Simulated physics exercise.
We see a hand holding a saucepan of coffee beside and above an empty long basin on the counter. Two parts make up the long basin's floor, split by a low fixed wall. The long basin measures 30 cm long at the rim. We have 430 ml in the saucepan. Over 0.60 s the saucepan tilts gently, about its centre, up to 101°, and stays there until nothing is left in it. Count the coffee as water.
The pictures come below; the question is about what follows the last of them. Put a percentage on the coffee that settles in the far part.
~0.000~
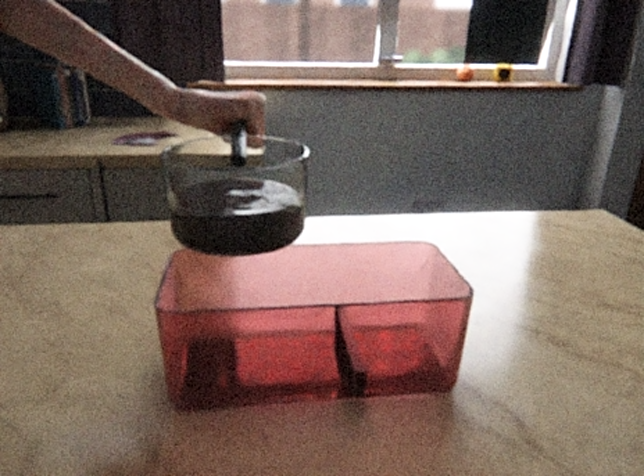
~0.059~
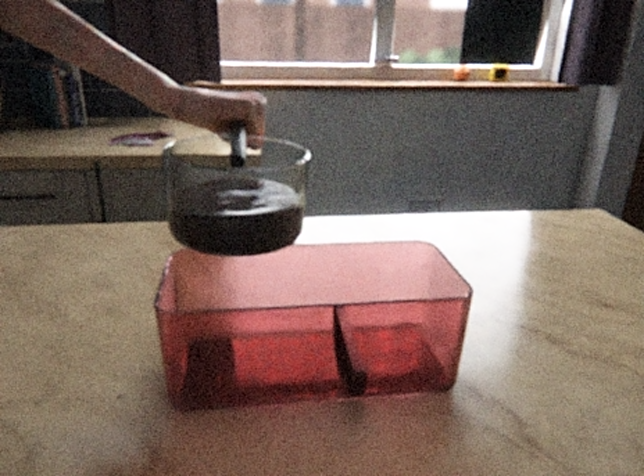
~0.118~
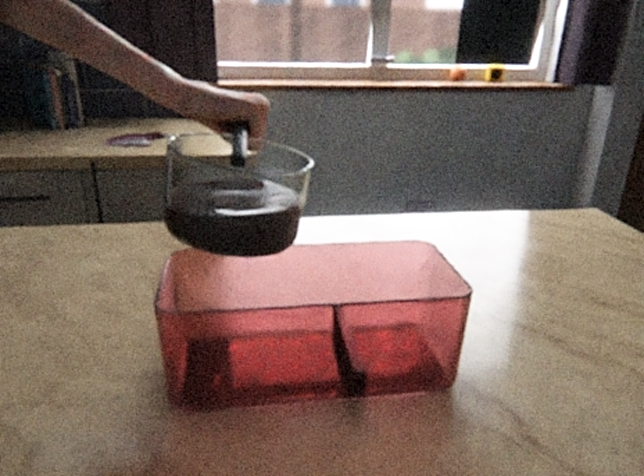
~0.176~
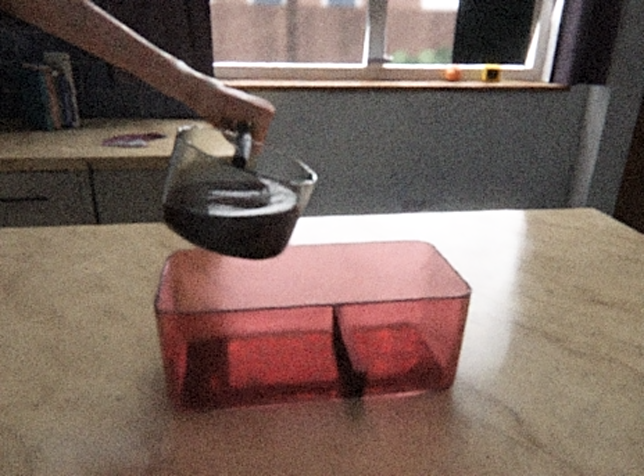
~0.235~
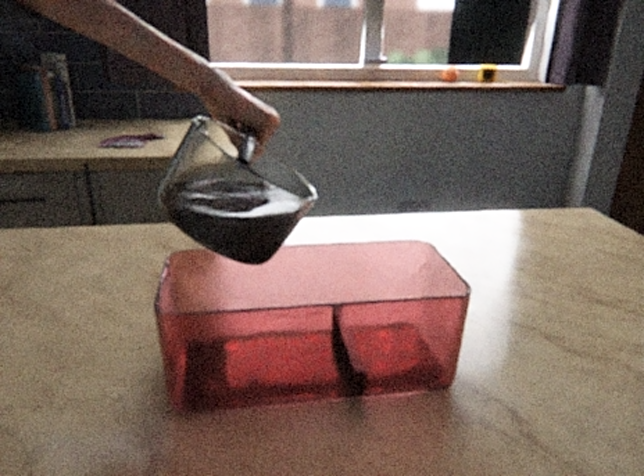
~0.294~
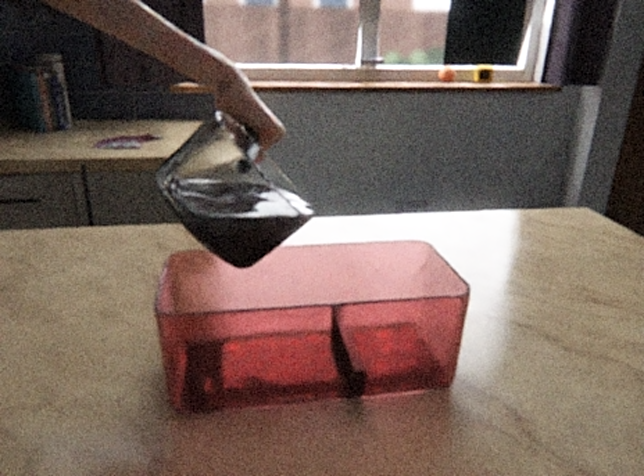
Roughly 16 per cent ends up there.
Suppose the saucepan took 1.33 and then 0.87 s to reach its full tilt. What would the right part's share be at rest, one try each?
35 then 25 %.
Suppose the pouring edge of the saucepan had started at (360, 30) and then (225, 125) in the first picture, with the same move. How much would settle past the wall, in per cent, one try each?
Respectively 75 and 15 %.
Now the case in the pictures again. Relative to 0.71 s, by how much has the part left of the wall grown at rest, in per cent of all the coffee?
That amounts to roughly 14 per cent of the whole.
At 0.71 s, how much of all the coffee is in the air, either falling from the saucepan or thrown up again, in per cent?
Close to 6 per cent.
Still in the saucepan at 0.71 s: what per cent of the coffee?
Close to 12 percent of the total.
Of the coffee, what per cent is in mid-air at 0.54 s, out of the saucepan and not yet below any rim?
Share: Roughly 18 per cent.
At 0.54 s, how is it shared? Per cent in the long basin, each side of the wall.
Around 38 percent on the left and 7 on the right.
By 0.54 s the tilt is 98° and 35 per cent is still to pour, 39 is left of the wall and 7 right of it.
By 0.71 s the tilt is 101° and 12 per cent is still to pour, 67 is left of the wall and 15 right of it.
By 0.90 s the tilt is 101° and 2 per cent is still to pour, 78 is left of the wall and 16 right of it.
By 1.10 s the tilt is 101° and 0 per cent is still to pour, 82 is left of the wall and 16 right of it.
At rest 82 per cent lies left of the wall, 16 right of it and 1 outside.
